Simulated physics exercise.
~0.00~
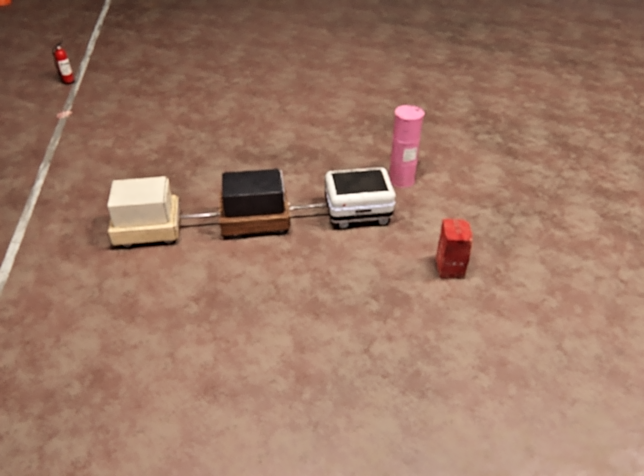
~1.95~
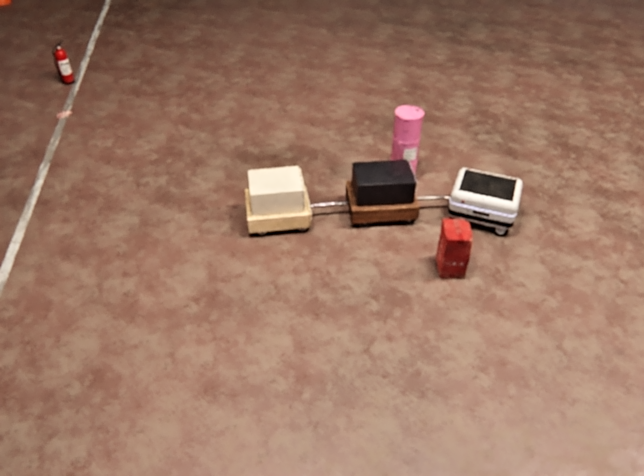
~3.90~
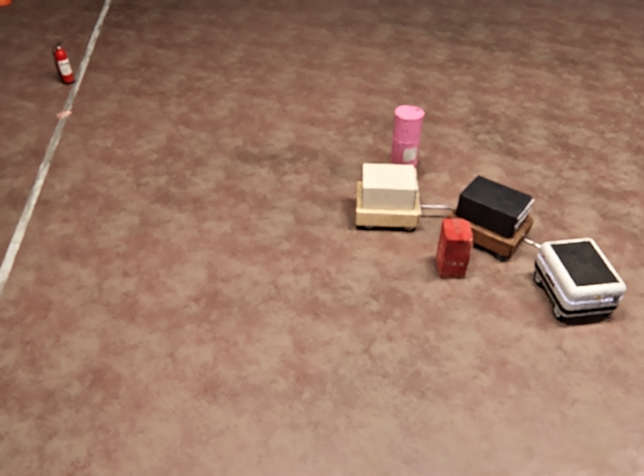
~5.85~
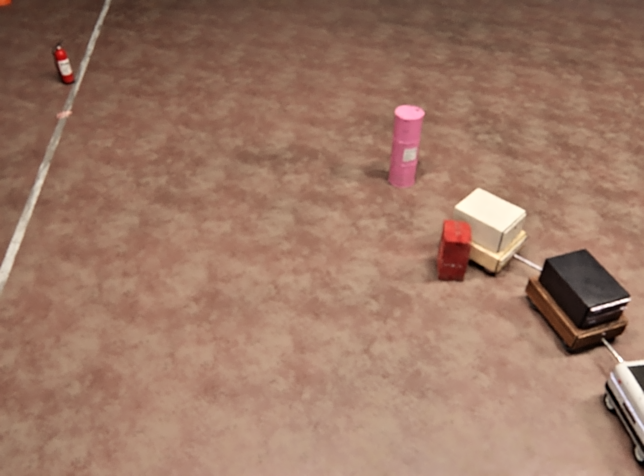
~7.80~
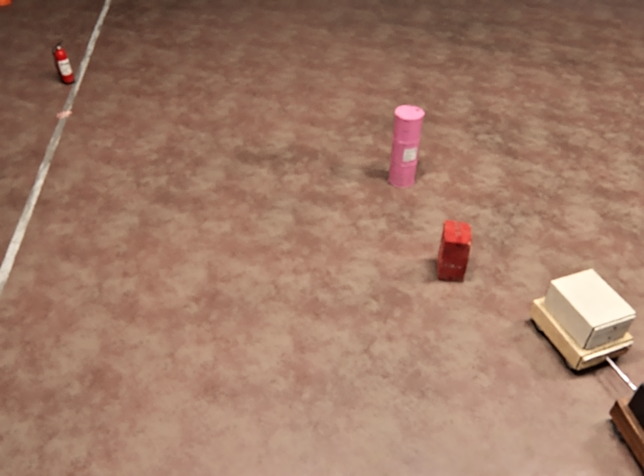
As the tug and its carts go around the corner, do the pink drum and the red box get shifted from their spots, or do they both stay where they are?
Both stay where they are. The pink drum and the red box hold their spots as the train goes past.
